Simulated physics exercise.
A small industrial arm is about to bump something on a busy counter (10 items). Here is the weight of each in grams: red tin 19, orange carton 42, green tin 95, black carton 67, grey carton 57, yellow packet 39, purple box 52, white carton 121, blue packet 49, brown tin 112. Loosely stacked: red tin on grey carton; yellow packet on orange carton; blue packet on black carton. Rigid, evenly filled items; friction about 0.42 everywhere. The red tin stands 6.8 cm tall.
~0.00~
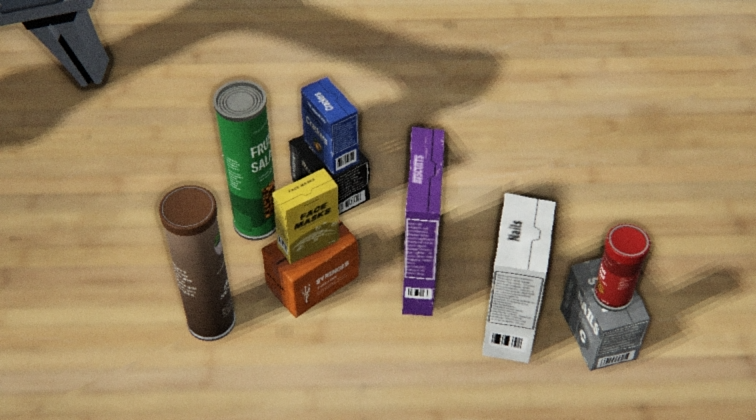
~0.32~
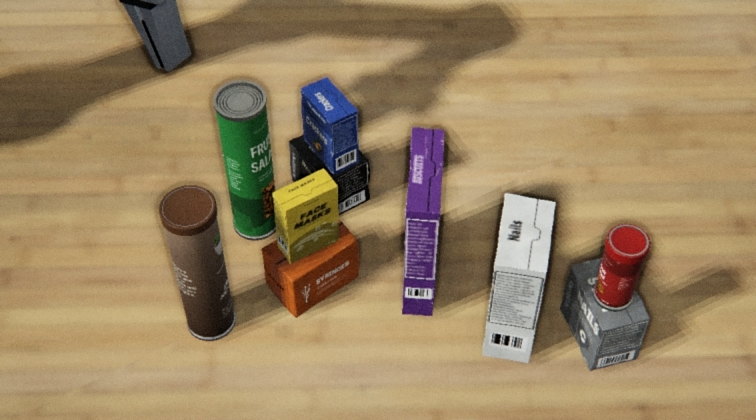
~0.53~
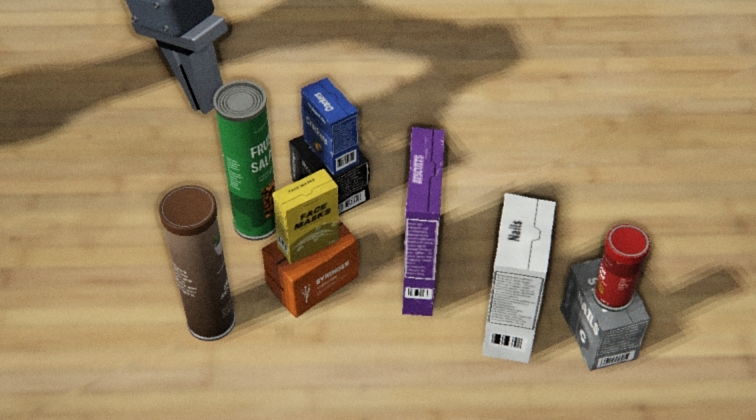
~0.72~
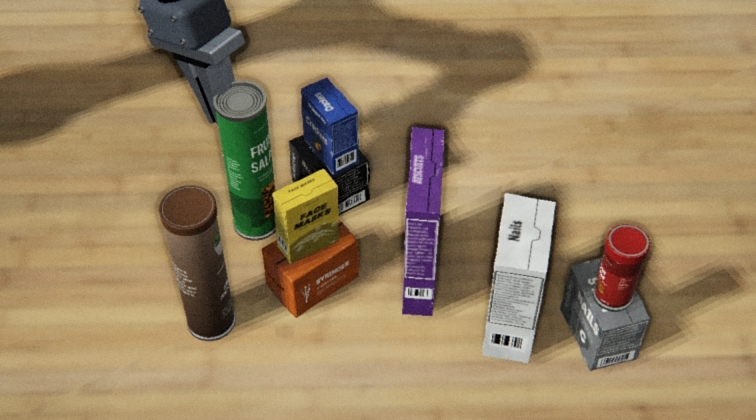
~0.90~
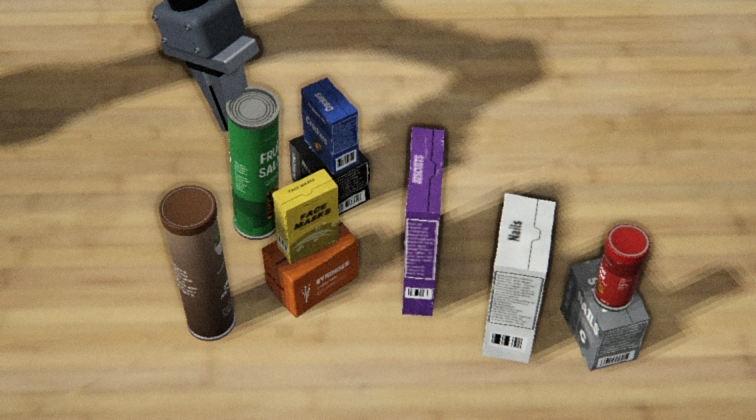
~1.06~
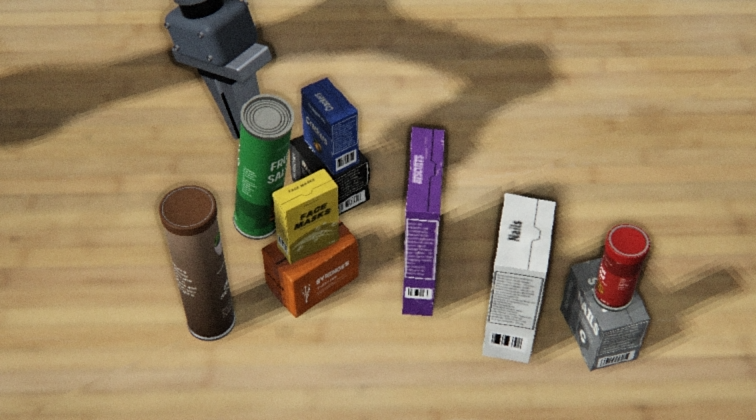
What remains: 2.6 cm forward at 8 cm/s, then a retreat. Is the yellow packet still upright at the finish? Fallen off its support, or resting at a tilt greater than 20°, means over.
No.
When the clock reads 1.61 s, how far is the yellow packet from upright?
It is some 90° from upright at that moment.
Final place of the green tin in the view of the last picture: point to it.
Somewhere close to pixel (294, 183) in the last view.
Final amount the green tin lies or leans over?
About 60°.
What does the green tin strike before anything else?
That would be the yellow packet.
Around 1.31 s, off upright green tin 22°.
Around 1.61 s, yellow packet and green tin touch at 1.34 s; orange carton and green tin touch at 1.51 s; off upright yellow packet 90°, green tin 54°.
Around 2.06 s, black carton and green tin touch at 1.66 s; off upright yellow packet 180°, green tin 60°.
At rest, past 20° or fallen, green tin and yellow packet. Standing, brown tin, orange carton, purple box, black carton, white carton, grey carton, red tin and blue packet.
